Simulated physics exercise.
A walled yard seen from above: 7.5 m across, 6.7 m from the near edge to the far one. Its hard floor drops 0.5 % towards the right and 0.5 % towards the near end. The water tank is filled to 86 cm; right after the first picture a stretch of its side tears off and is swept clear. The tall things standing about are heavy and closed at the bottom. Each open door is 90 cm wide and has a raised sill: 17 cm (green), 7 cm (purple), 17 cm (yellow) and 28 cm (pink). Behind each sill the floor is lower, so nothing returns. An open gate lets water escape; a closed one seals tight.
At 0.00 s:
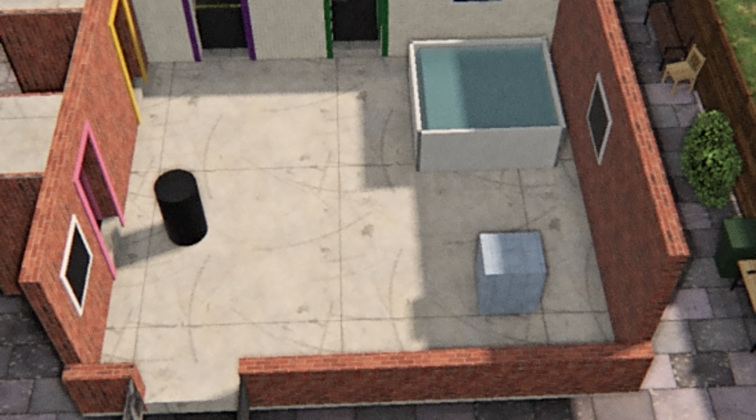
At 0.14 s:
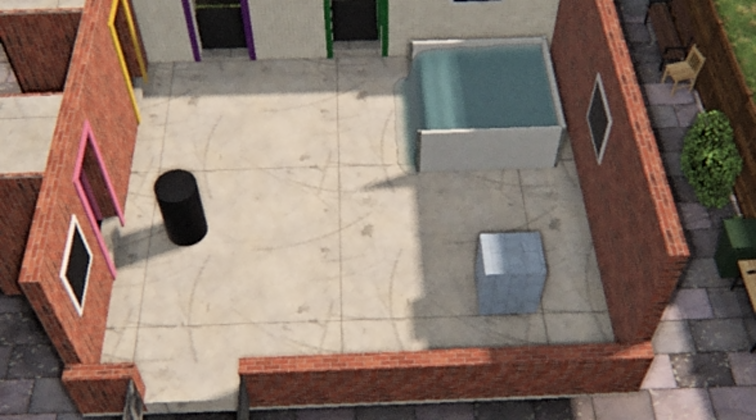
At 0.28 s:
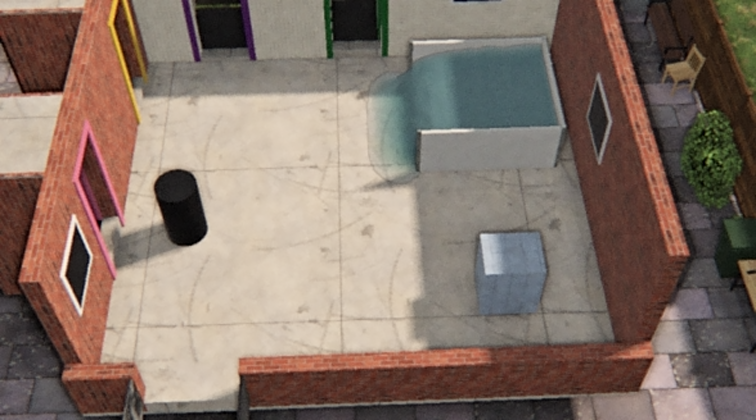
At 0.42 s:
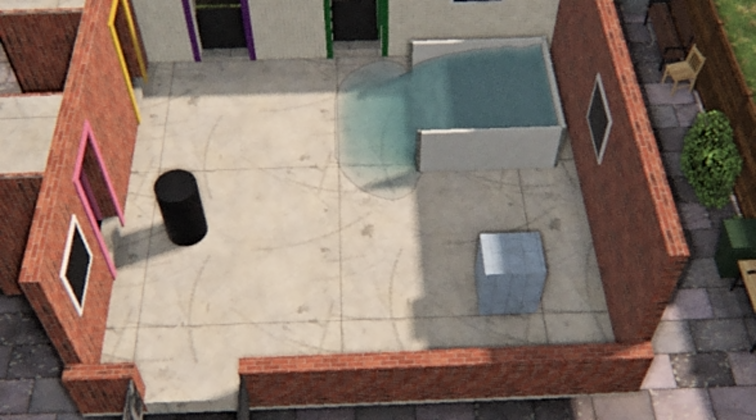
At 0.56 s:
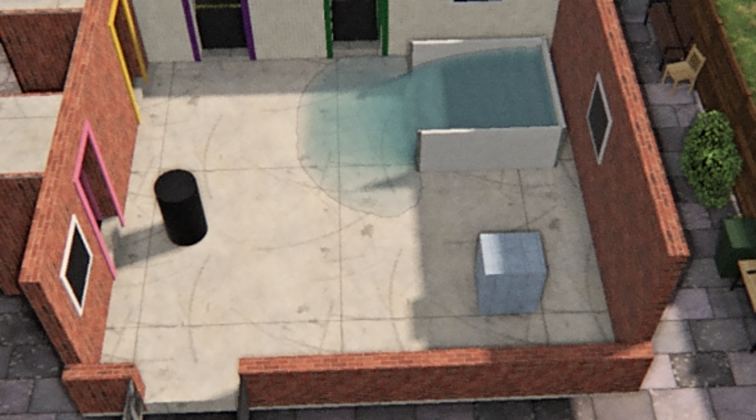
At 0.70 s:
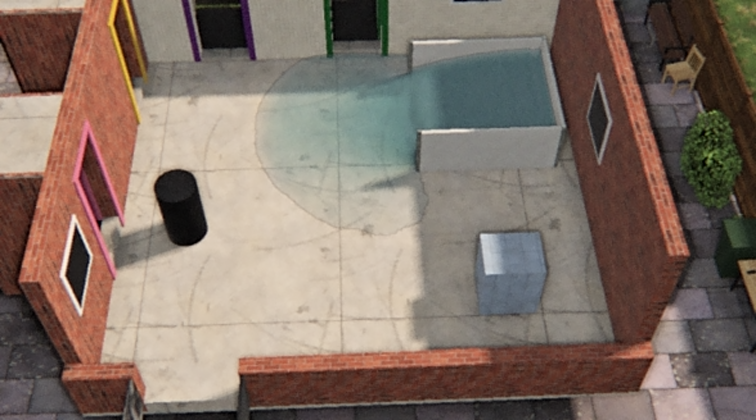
At first, still water fills a white-walled tank in the upper right of a brick-walled yard, with a black cylinder and a grey block nearby. Then the tank's left side is gone and water pours out, fanning leftward and towards the near end in a widening, thin, curved sheet across the pale floor.
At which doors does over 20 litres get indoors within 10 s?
Within that time: At the green door it does not reach the limit; at the purple door it passes the limit; at the yellow door it goes over the limit; at the pink door it keeps below the limit.
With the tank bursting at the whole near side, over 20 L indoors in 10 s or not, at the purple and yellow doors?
Then: Purple above, yellow under.
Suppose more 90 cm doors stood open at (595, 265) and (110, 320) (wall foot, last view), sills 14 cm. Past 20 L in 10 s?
In that order: Below, under.
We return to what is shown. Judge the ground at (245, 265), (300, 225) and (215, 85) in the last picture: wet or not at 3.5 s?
In that order: Flooded, flooded, under water.
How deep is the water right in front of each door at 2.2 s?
In cm: Green 15, purple 14, yellow 40, pink 15.
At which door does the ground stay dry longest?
Last comes the pink one.
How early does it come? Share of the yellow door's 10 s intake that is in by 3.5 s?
Some 85 per cent by then.
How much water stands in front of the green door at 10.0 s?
About 5.5 cm.
After 1.4 s water covers 45 % of the floor and is deepest (34 cm) near (137, 141); green door 17 cm at the sill, 0 L in, purple door 10 cm at the sill, 0 L in, yellow door 22 cm at the sill, 0 L in, pink door not reached.
After 2.2 s water covers 55 % of the floor and is deepest (48 cm) near (156, 82); green door 15 cm at the sill, 3 L in, purple door 14 cm at the sill, 7 L in, yellow door 40 cm at the sill, 54 L in, pink door 15 cm at the sill, 0 L in.
After 3.5 s water covers 60 % of the floor and is deepest (34 cm) near (97, 388); green door 10 cm at the sill, 4 L in, purple door 16 cm at the sill, 33 L in, yellow door 31 cm at the sill, 219 L in, pink door 15 cm at the sill, 0 L in.
After 6.0 s water covers 70 % of the floor and is deepest (19 cm) near (251, 383); green door 5 cm at the sill, 4 L in, purple door 13 cm at the sill, 133 L in, yellow door 11 cm at the sill, 261 L in, pink door 10 cm at the sill, 0 L in.
After 10.0 s water covers 95 % of the floor and is deepest (18 cm) near (593, 370); green door 6 cm at the sill, 4 L in, purple door 4 cm at the sill, 148 L in, yellow door 5 cm at the sill, 261 L in, pink door 5 cm at the sill, 0 L in.
